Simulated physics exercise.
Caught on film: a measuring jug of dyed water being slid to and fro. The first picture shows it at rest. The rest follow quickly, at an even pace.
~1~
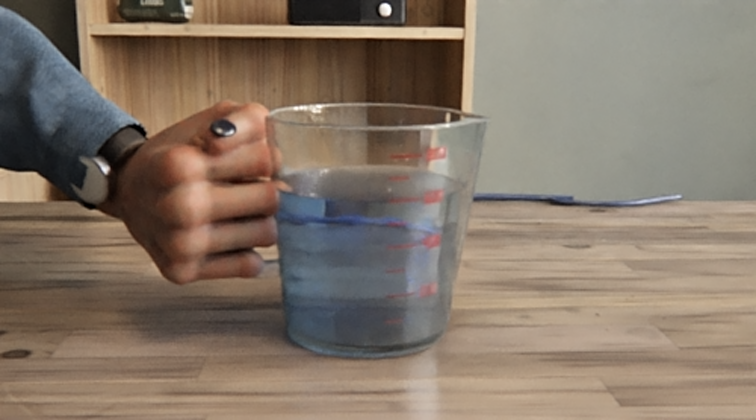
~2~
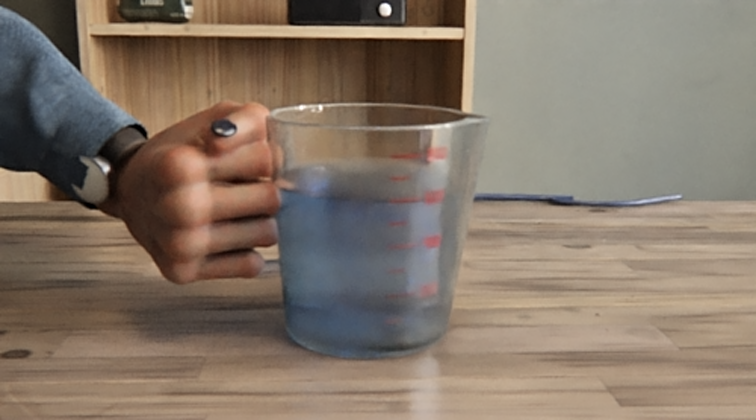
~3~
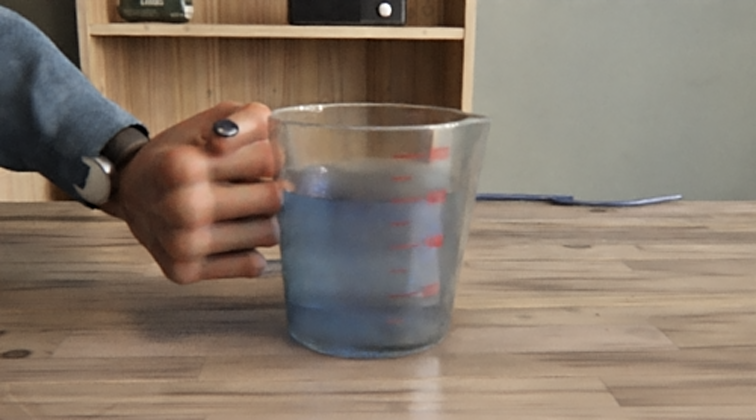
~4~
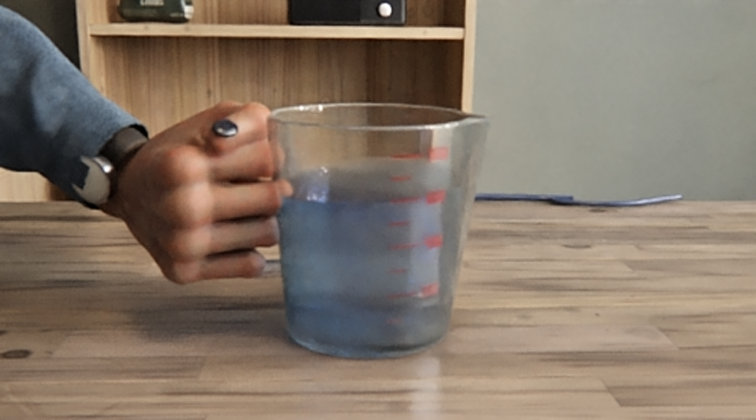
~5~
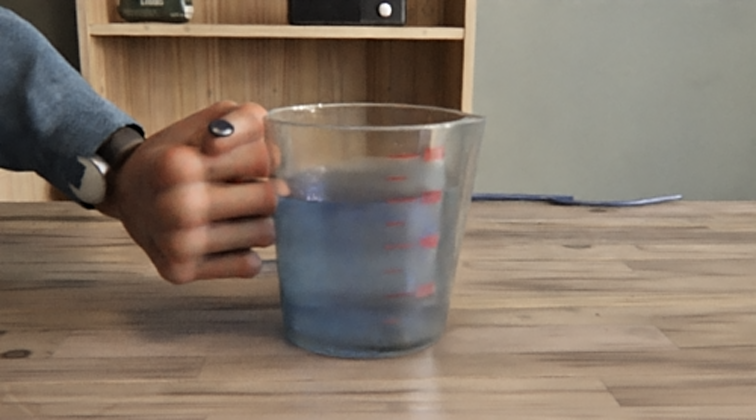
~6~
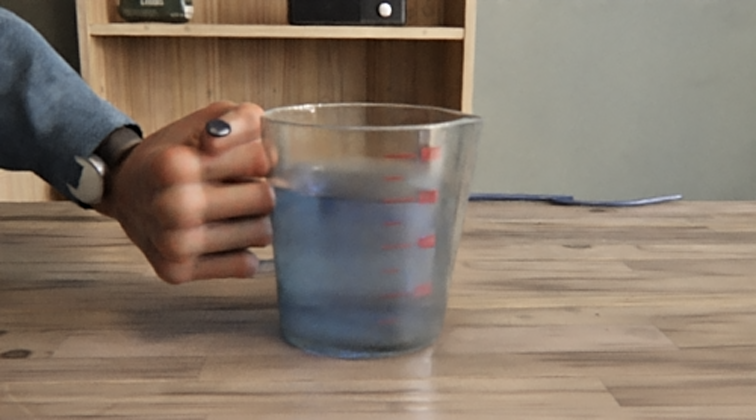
On a wooden table, a hand slides a measuring jug of blue water slightly back and forth.
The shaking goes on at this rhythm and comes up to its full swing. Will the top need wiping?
At that beat the measuring jug keeps it all in.
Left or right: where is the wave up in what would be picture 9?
The right wall.
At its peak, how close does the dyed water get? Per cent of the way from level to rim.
I make it 50 per cent.
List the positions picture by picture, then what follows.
Measuring jug (367, 217) about two thirds full; at rest, in the first frame.
Measuring jug about two thirds full, surface at (368, 183); surface about level, in the second frame.
Measuring jug (369, 217) about two thirds full; surface about level, in the third frame.
Measuring jug about two thirds full, surface at (370, 183); surface a little higher on the right, in the fourth frame.
Measuring jug (366, 217) about two thirds full; surface a little higher on the right, in the fifth frame.
Measuring jug about two thirds full, surface at (363, 183); surface a little higher on the left, in the sixth frame.
Shortly, the highest wave so far climbs under half way to the rim.
At the finish, the highest wave so far climbs under half way to the rim; nothing has left it.
